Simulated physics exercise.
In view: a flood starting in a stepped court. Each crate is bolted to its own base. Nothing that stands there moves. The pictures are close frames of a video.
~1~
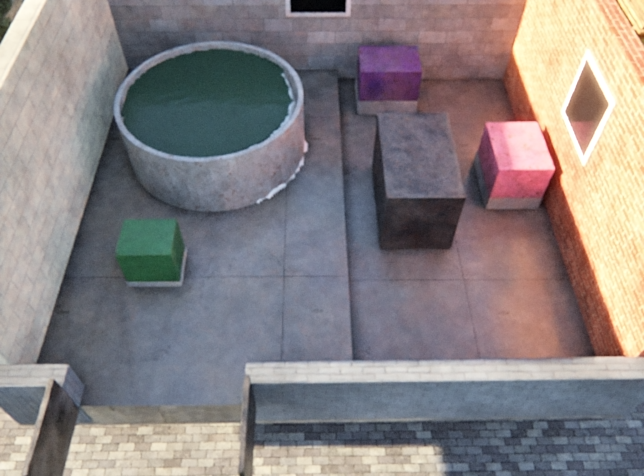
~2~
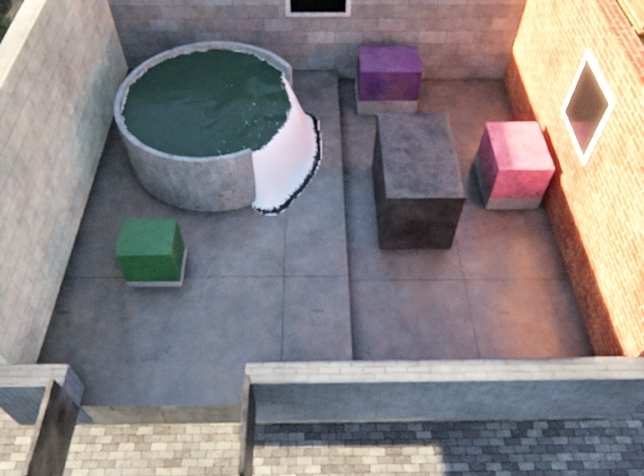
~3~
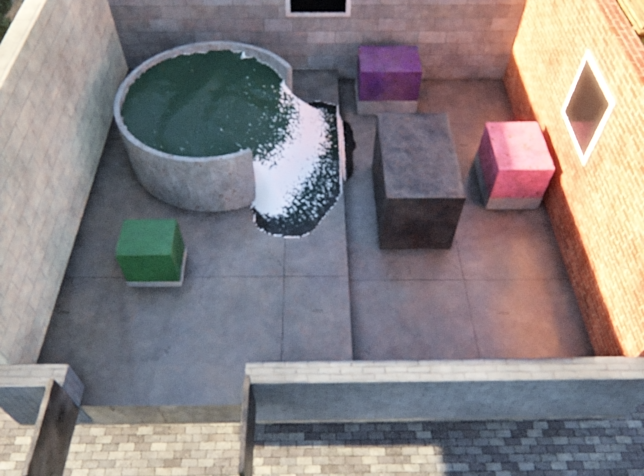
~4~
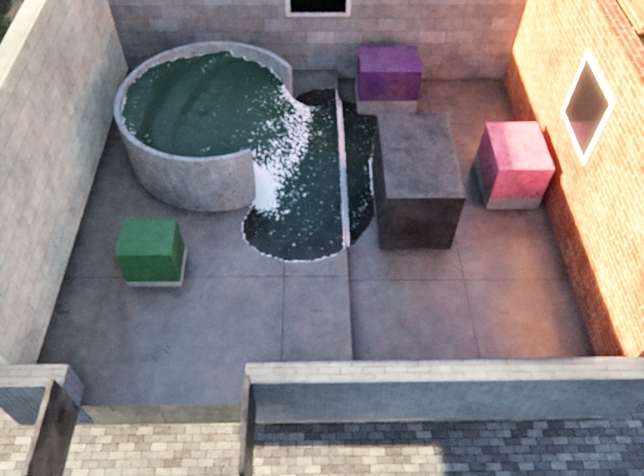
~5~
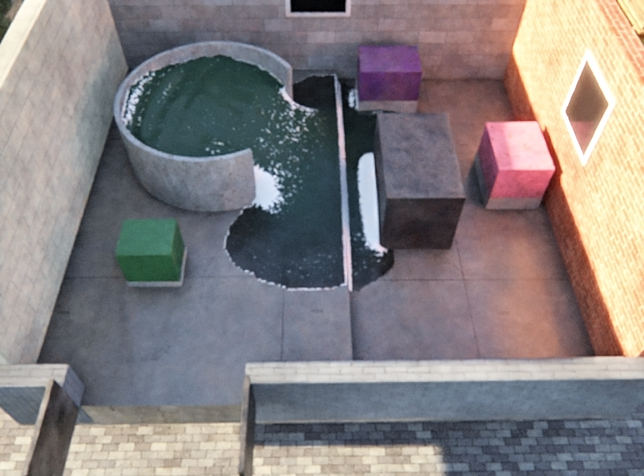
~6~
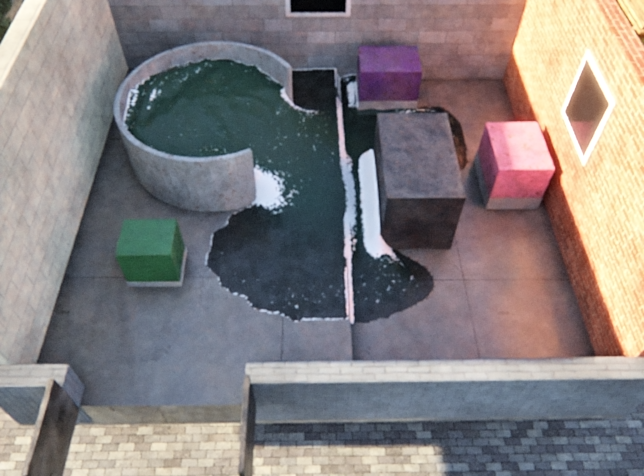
A round tank opens on its right side and dark green water spreads across the court.
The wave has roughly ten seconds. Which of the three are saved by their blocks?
One by one: The purple crate gets wet; the green crate stays dry; the pink crate gets wet.
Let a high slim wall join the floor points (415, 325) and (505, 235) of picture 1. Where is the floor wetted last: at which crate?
That is the one in green.
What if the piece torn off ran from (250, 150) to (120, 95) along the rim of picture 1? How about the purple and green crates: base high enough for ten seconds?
My reading: The purple crate is safe; the green crate gets wet.
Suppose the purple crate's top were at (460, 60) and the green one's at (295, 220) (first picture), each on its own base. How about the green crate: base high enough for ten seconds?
In short: Green is topped.
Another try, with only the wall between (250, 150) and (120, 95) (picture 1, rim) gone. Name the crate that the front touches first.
It is the crate marked green.
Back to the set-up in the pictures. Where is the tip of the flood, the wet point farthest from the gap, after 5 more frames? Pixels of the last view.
Near (583, 387).
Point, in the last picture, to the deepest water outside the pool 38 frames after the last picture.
Around (501, 87).
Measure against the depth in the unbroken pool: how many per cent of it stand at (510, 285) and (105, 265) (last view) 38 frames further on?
In that order: 20 and 2 per cent.
A moment on, water covers 45 % of the floor; the purple crate water round its plinth, the green crate water round its plinth, the pink crate water round its plinth.
Next, water covers 55 % of the floor; the purple crate water round its plinth, the green crate water round its plinth, the pink crate water round its plinth.
Then, water covers 70 % of the floor; the purple crate water round its plinth, the green crate water round its plinth, the pink crate water round its plinth.
Later, water covers 80 % of the floor; the purple crate water round its plinth, the green crate water round its plinth, the pink crate water round its plinth.
In the end, water covers 90 % of the floor; the purple crate was topped, the green crate stayed above the water, the pink crate was topped.
